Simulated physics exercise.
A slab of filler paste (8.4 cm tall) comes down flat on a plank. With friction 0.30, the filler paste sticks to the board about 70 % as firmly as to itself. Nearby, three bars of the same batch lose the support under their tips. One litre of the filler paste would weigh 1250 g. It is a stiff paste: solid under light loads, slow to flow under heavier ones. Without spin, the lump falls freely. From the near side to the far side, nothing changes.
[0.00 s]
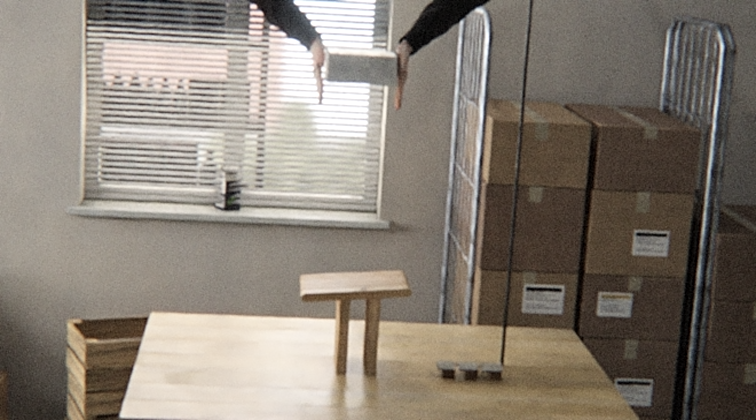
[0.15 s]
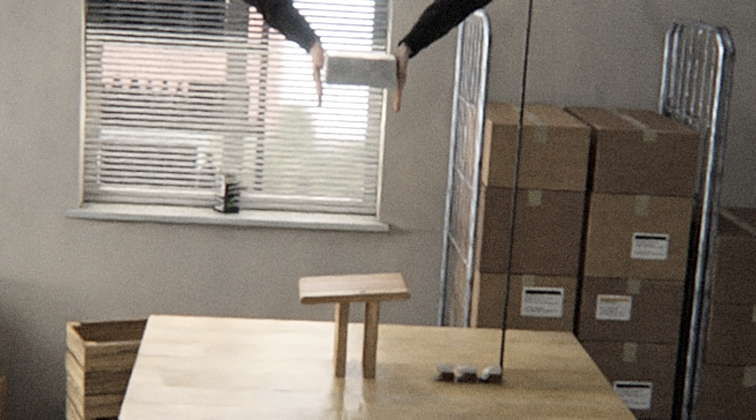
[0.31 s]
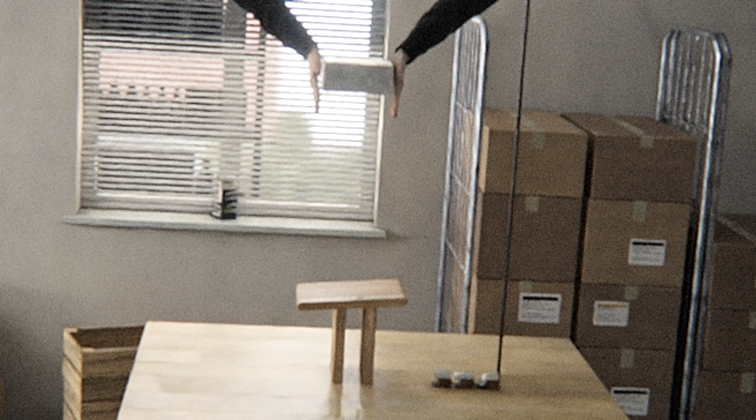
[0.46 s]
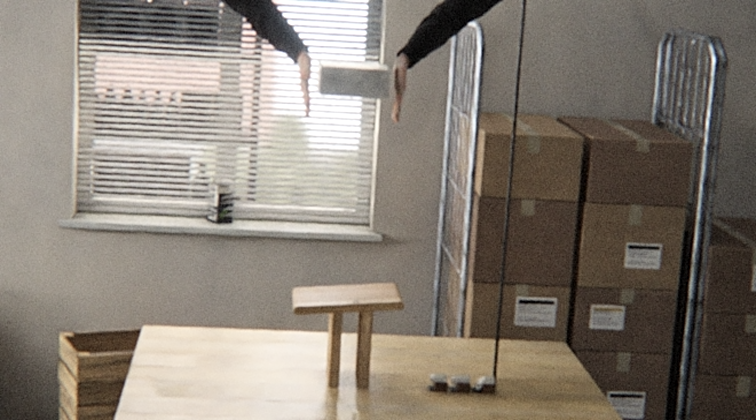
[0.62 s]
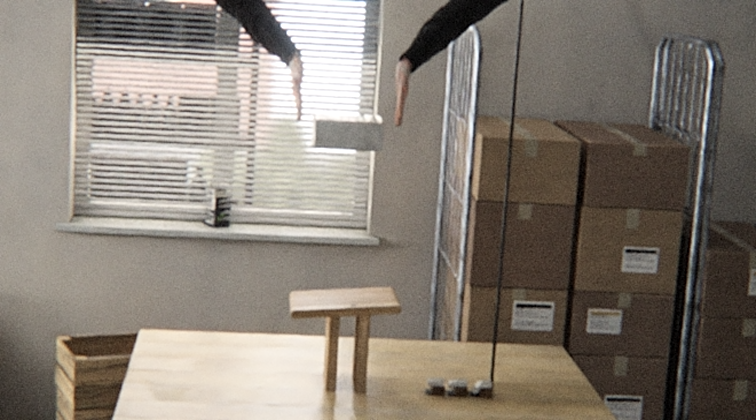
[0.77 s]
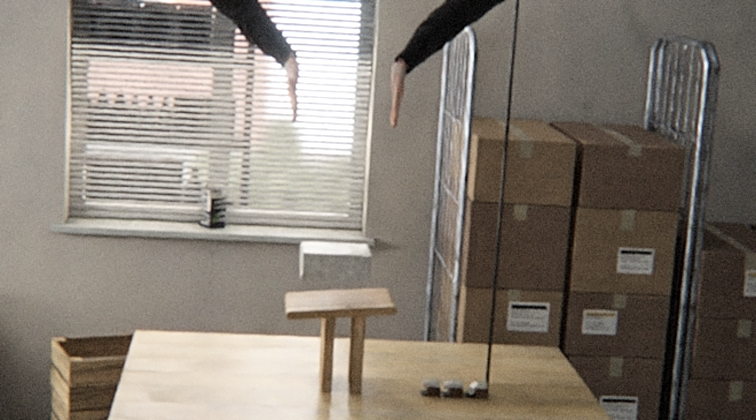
In a storeroom with a blind-covered window, seen from the front and slightly above the table while the view drifts slightly, a small wooden stand sits on a pale wooden table, with brown boxes stacked in metal racks at right. Two dark-sleeved arms hold a pale grey block above the stand, beside small grey pieces. The pieces' tips sag slightly, then the hands part and the block drops toward the plank.
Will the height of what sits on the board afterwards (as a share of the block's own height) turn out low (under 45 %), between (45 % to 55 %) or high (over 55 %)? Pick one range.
It will turn out high.
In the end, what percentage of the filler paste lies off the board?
About 25 % ends up off the board.
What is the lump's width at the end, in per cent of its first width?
170 %.
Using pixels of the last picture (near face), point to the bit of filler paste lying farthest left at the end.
Roughly at the pixel (286, 309).
By 0.88 s, it stands 61 % of its first height and 12 % has gone off the board.
By 1.02 s, it stands 60 % of its first height and 25 % has gone off the board.
By 1.15 s, it stands 60 % of its first height and 26 % has gone off the board.
By 1.28 s, it stands 60 % of its first height and 26 % has gone off the board.
By 1.38 s, at the end, it stands 60 % of its first height and 26 % has gone off the board.
